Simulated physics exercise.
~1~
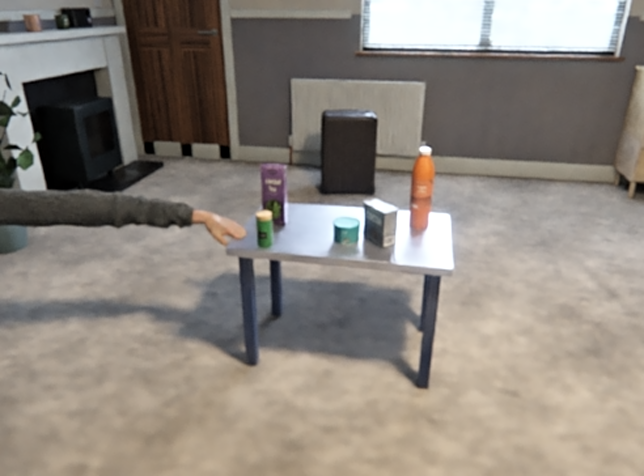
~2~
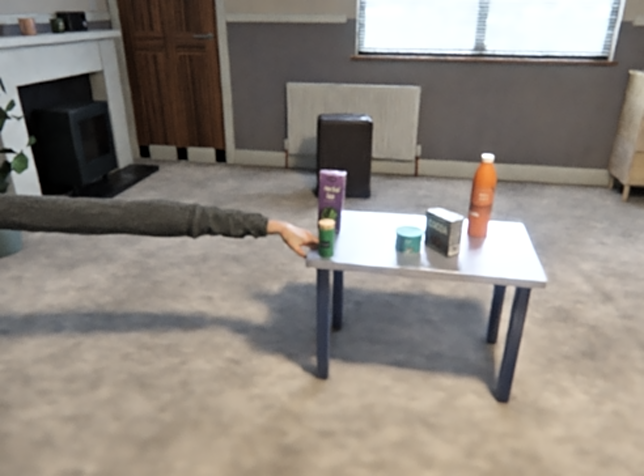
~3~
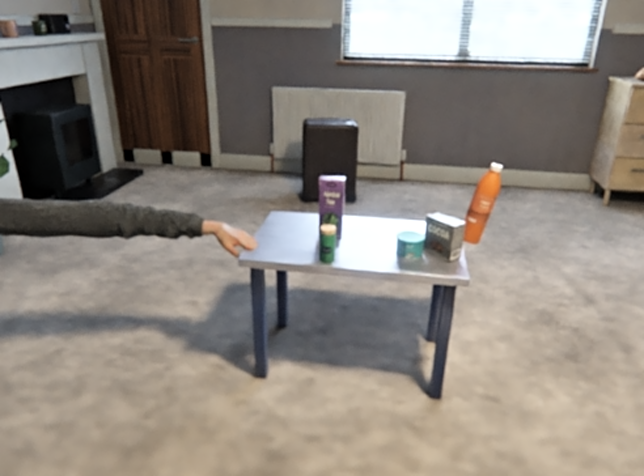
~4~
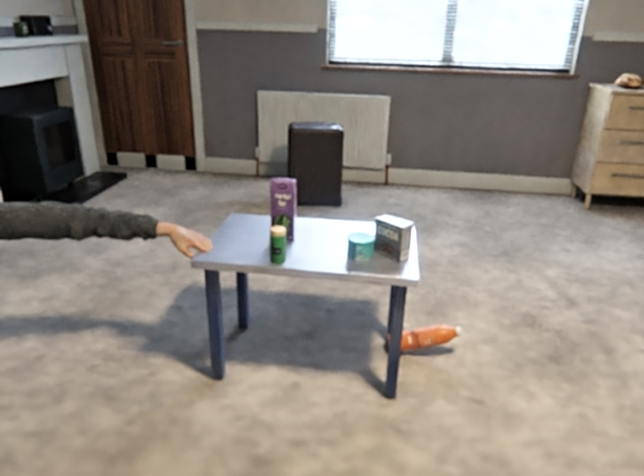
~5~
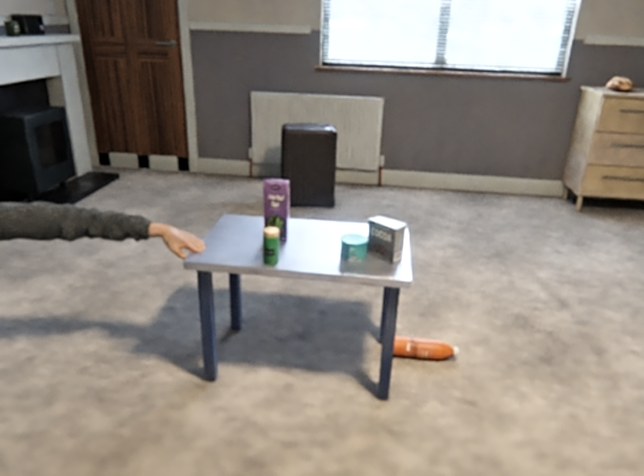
In a room with a fireplace and a radiator beneath a bright window, a small light table holds a purple packet, a green shaker, a turquoise tub, a grey packet and a tall orange bottle. An arm in a dark sleeve reaches in from the left to the table's near edge. The table shifts right with everything upright, then jerks back left, leaving the bottle tilting off its right end. The bottle drops to the carpet and lies on its side beyond the right legs. The other four items stay standing on the tabletop, now farther right along it, as the hand rests at the edge.
